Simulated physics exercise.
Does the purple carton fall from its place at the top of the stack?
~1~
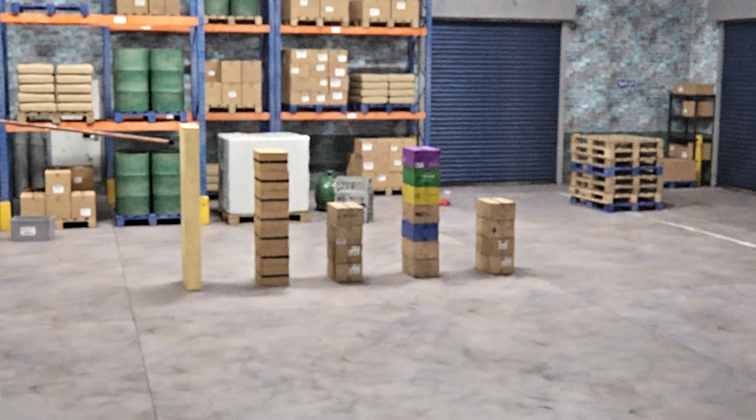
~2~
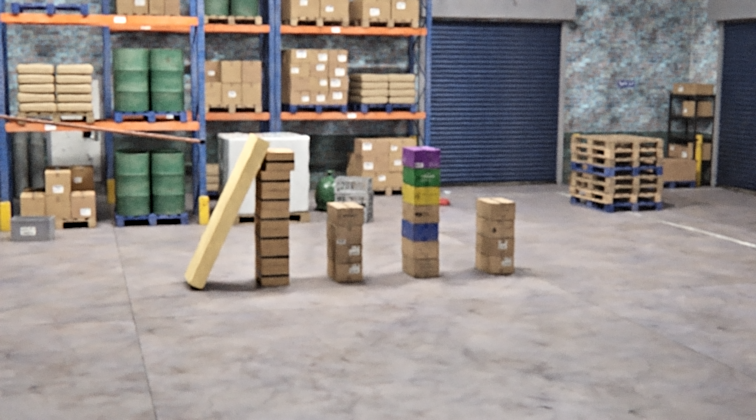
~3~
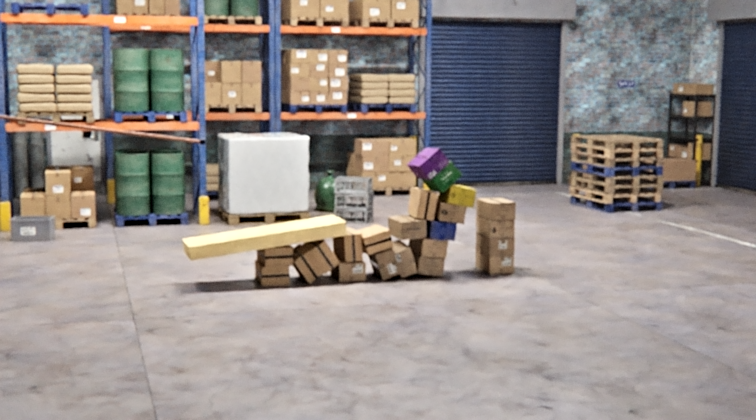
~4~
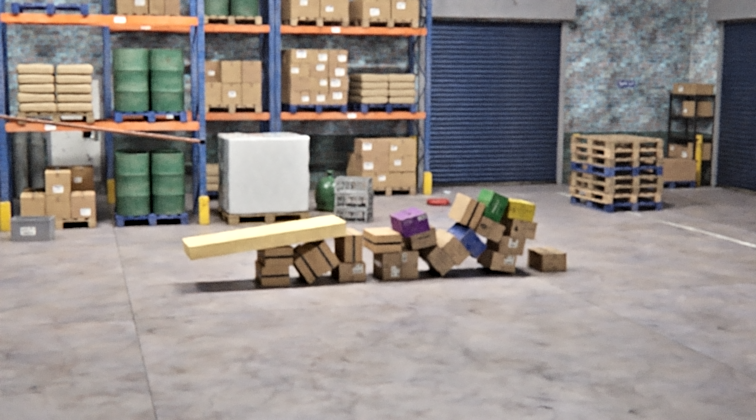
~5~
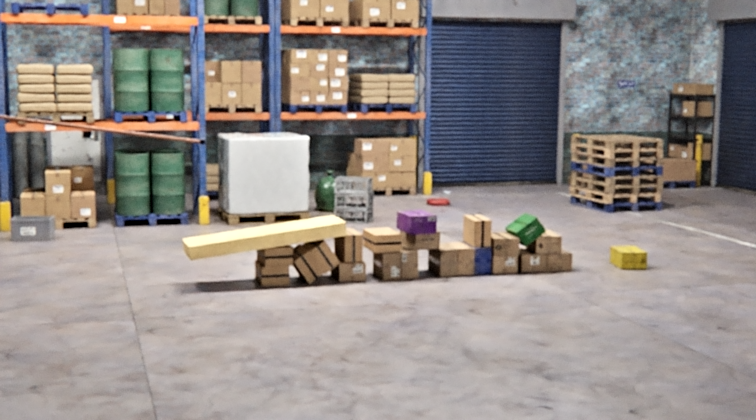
Yes, the purple carton falls as its stack collapses. It ends up much lower, resting on top of other fallen cartons.
